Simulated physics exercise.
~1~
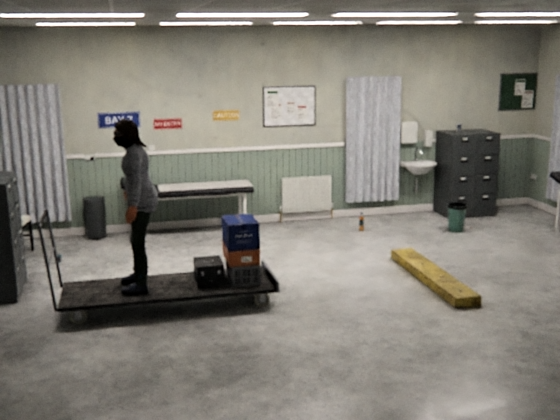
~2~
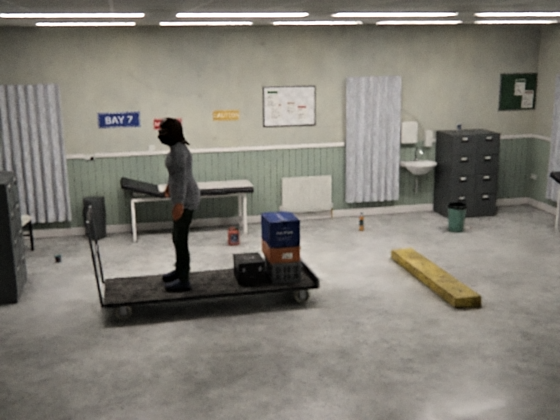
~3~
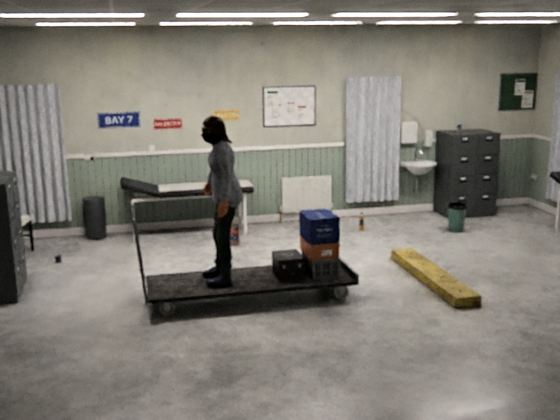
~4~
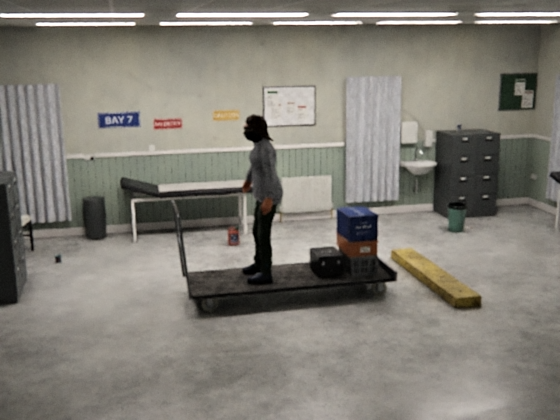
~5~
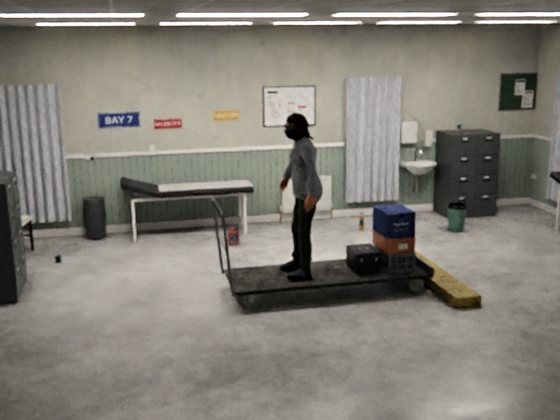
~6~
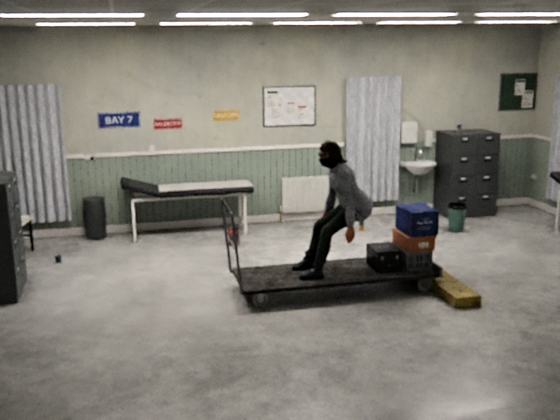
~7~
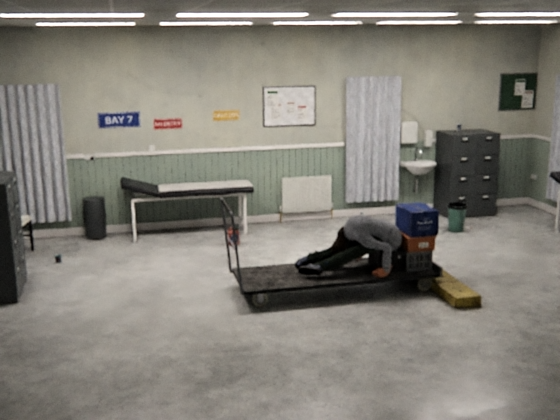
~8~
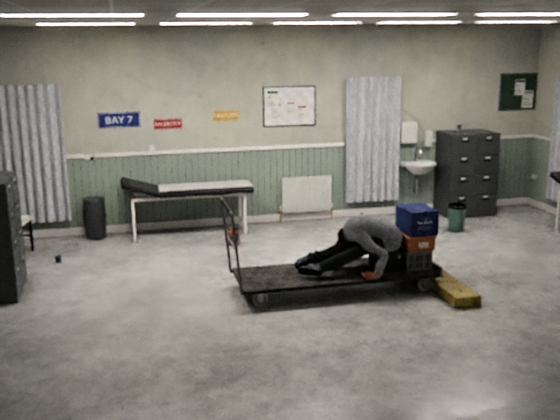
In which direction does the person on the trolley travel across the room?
The person travels to the right, riding on the trolley and then pitching forward the same way when it stops at the kerb.
A flat trolley carrying a standing person, a black toolbox and a stack with a blue carton and orange tote rolls right across a room and stops at a yellow kerb; the person pitches forward and ends slumped against the load, all still aboard.
